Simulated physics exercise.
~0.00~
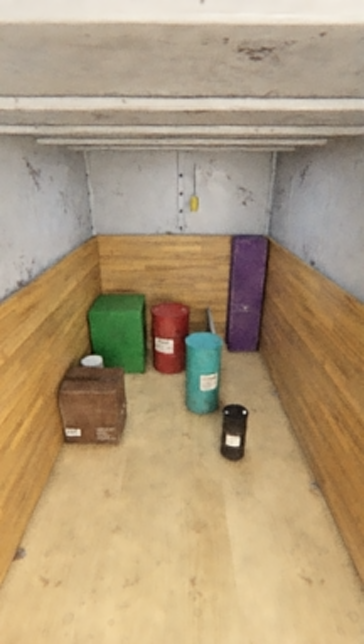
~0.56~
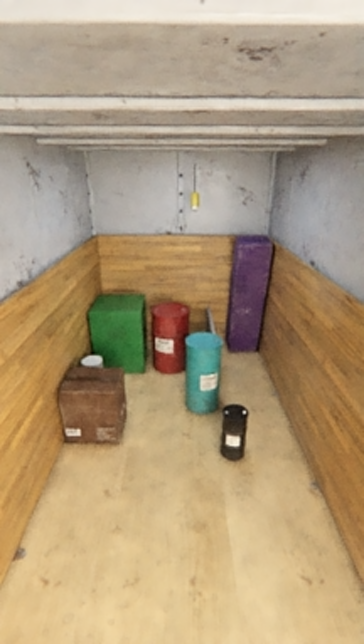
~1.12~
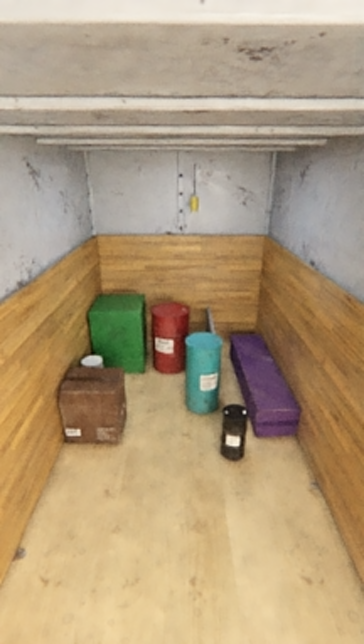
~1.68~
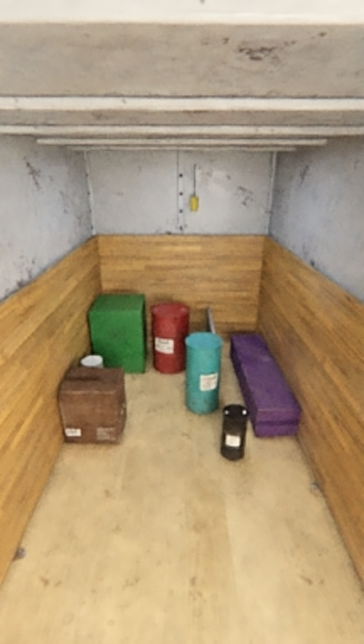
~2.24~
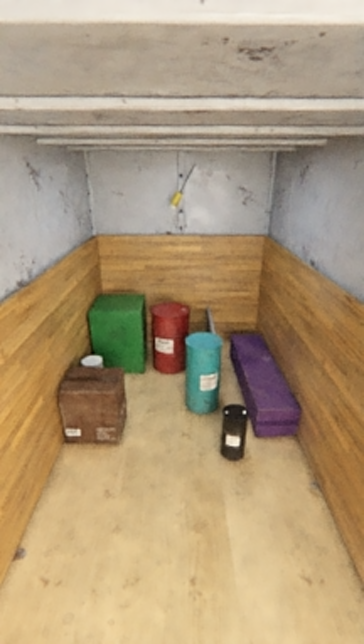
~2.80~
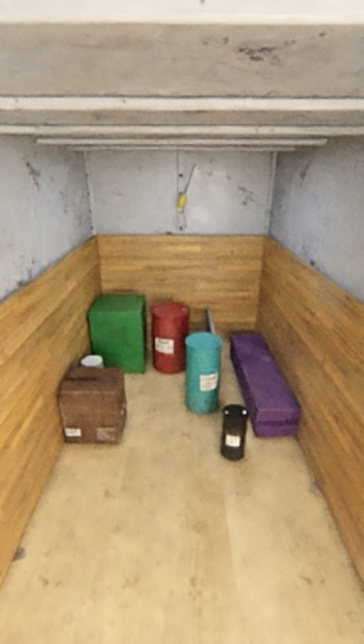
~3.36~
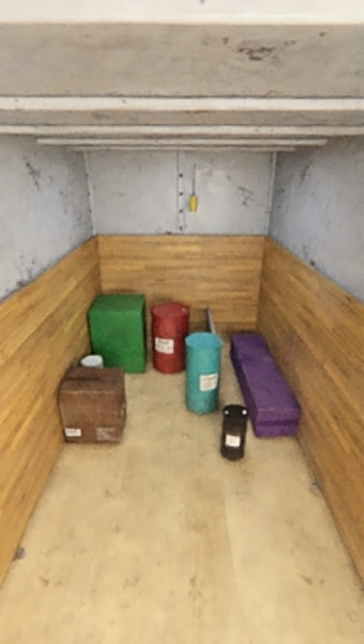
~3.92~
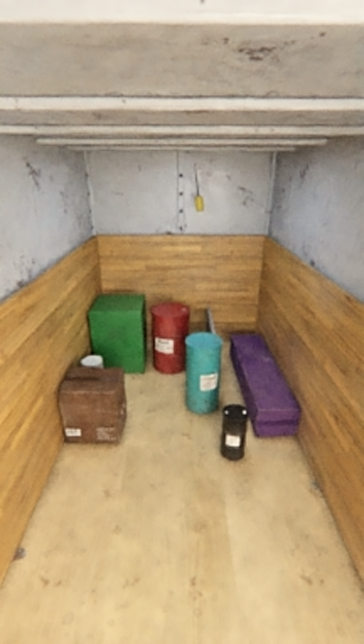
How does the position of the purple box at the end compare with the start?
The purple box stands upright at the start, but at the end it lies on its side on the floor.
In a van's load bay, a tall purple box leans, then topples onto its side.
